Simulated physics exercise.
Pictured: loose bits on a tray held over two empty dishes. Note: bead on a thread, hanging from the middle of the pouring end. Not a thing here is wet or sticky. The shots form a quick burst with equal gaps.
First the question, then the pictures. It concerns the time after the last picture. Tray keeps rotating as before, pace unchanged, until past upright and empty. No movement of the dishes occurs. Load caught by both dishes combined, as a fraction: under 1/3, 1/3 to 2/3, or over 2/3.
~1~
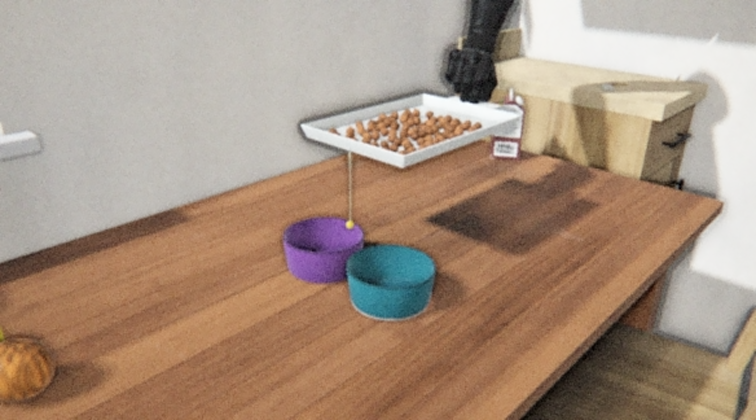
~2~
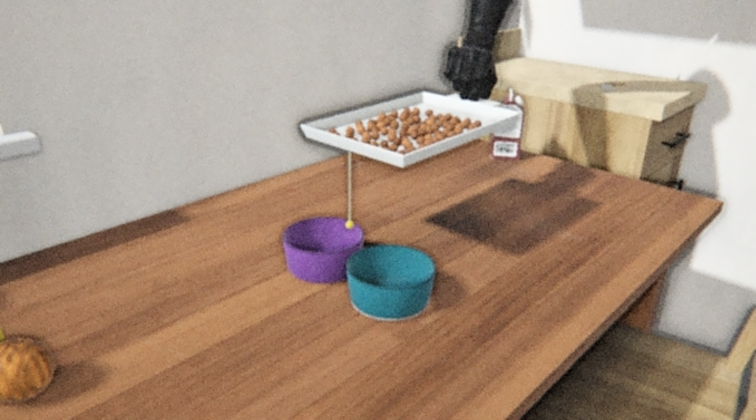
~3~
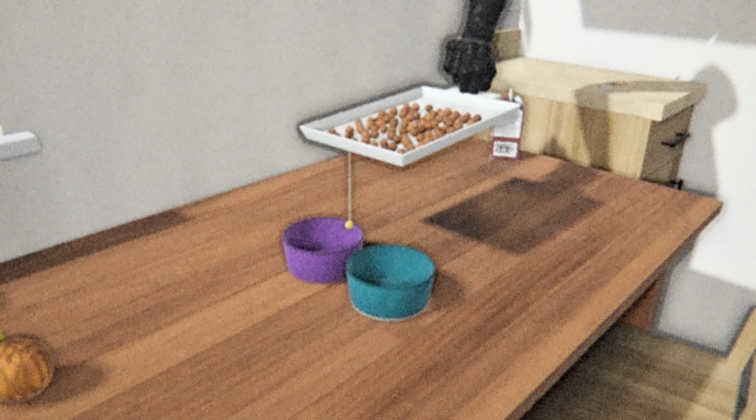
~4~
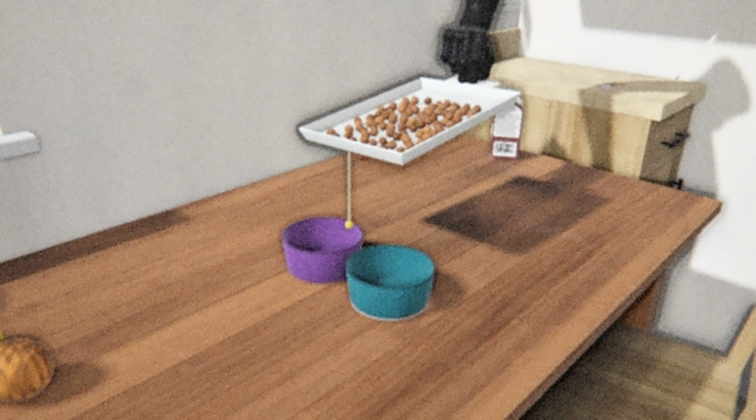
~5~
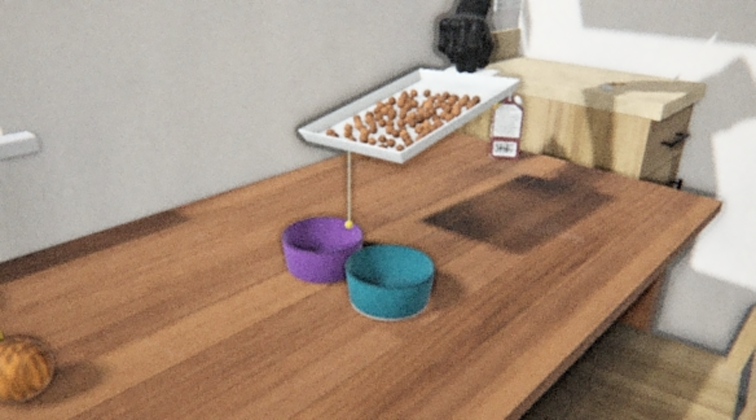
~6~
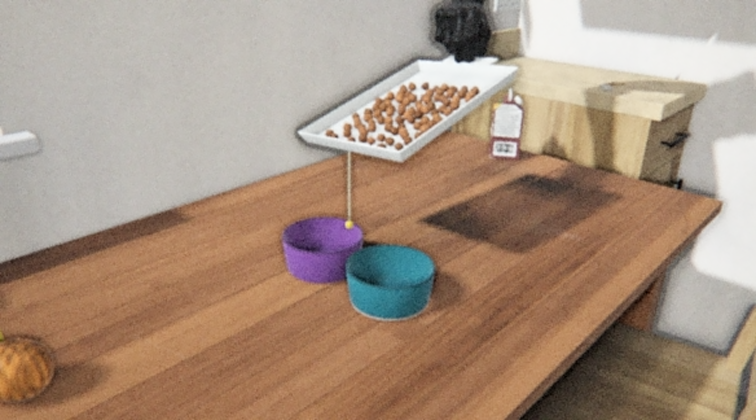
Lands in the middle range.
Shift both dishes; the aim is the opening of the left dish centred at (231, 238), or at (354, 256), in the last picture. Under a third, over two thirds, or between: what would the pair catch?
On the first try the answer is less than a third, and on the second it is less than a third.
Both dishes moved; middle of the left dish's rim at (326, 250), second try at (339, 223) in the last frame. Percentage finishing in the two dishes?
Around 30 % followed by around 20 %.
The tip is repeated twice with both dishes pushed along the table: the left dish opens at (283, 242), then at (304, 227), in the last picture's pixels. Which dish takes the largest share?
Run 1: The one on the left side. Run 2: The one on the left side.
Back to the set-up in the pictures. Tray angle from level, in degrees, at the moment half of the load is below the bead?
A tilt of roughly 95°.
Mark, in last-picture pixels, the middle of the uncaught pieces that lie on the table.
(247, 250), about.
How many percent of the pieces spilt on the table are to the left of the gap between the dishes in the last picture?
Estimate: Near 100 per cent.
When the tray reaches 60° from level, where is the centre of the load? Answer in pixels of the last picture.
Centre estimate: (348, 118).
Soon after the last picture, tray tipped steeply; nearly all on the tray; a stray few in the air.
A little later, tray tipped right over; a small part on the tray; about a quarter in the left dish; about a quarter outside both; about a third in the air.
Later still, tray tipped past a quarter turn; about half in the left dish; about half outside both.
At rest, tray tipped past a quarter turn; none in the right dish; about half in the left dish; about half outside both.
